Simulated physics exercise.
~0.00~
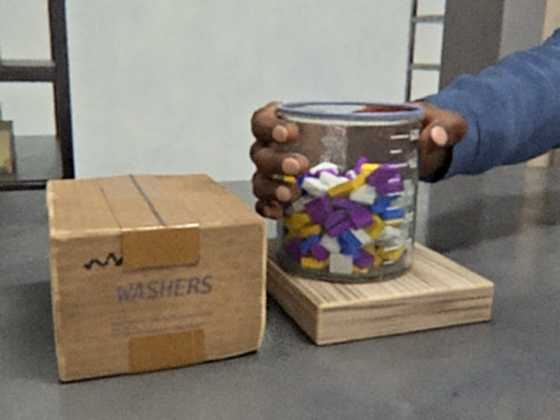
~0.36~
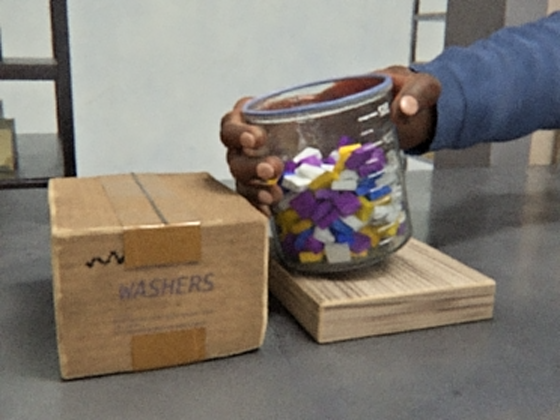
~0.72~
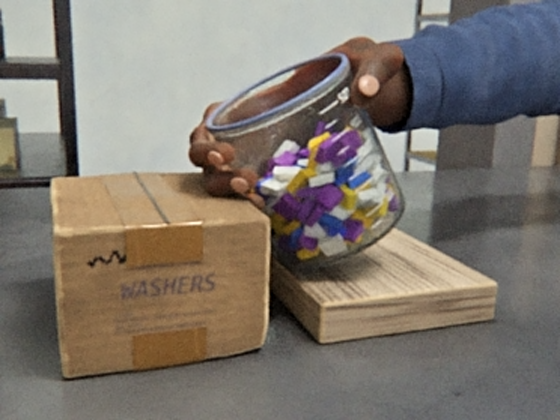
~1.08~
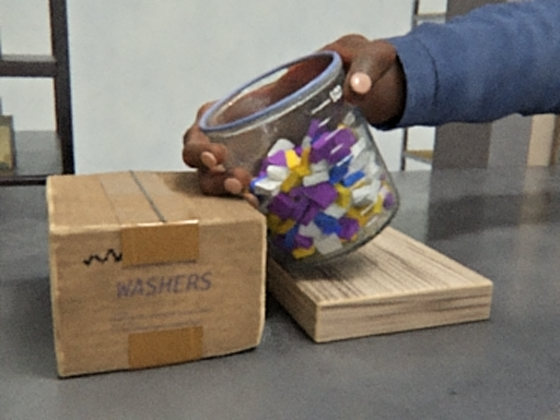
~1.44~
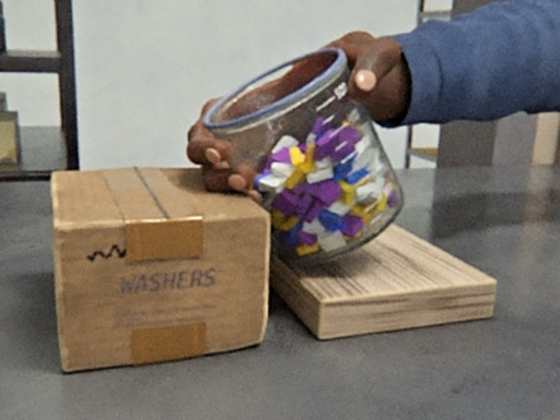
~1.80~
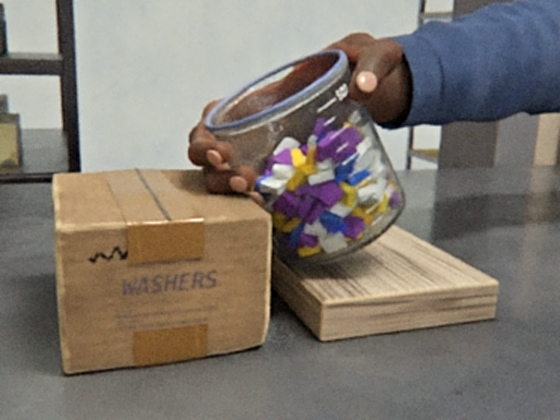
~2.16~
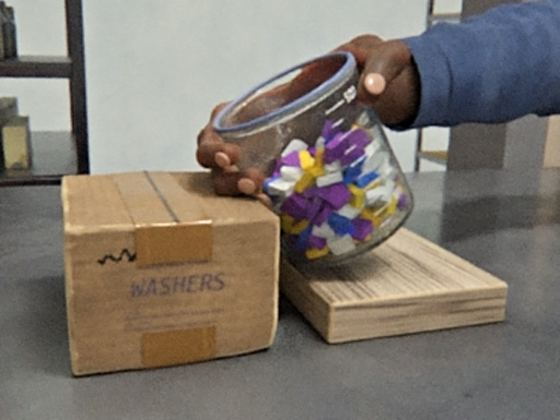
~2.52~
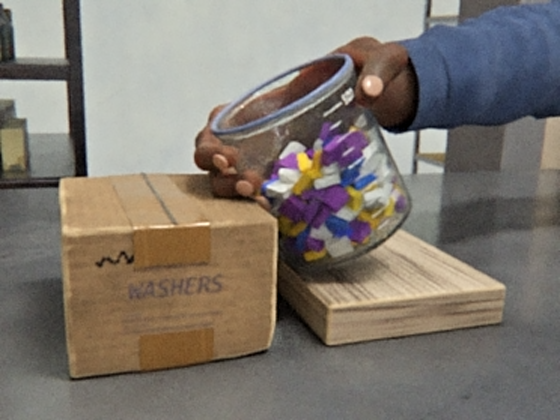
The footage shows two hands tilting a clear container of purple, white, yellow and blue pieces leftward from a wooden block toward a cardboard box marked as washers, until it leans steadily at the box's edge, still held, with all the pieces inside.
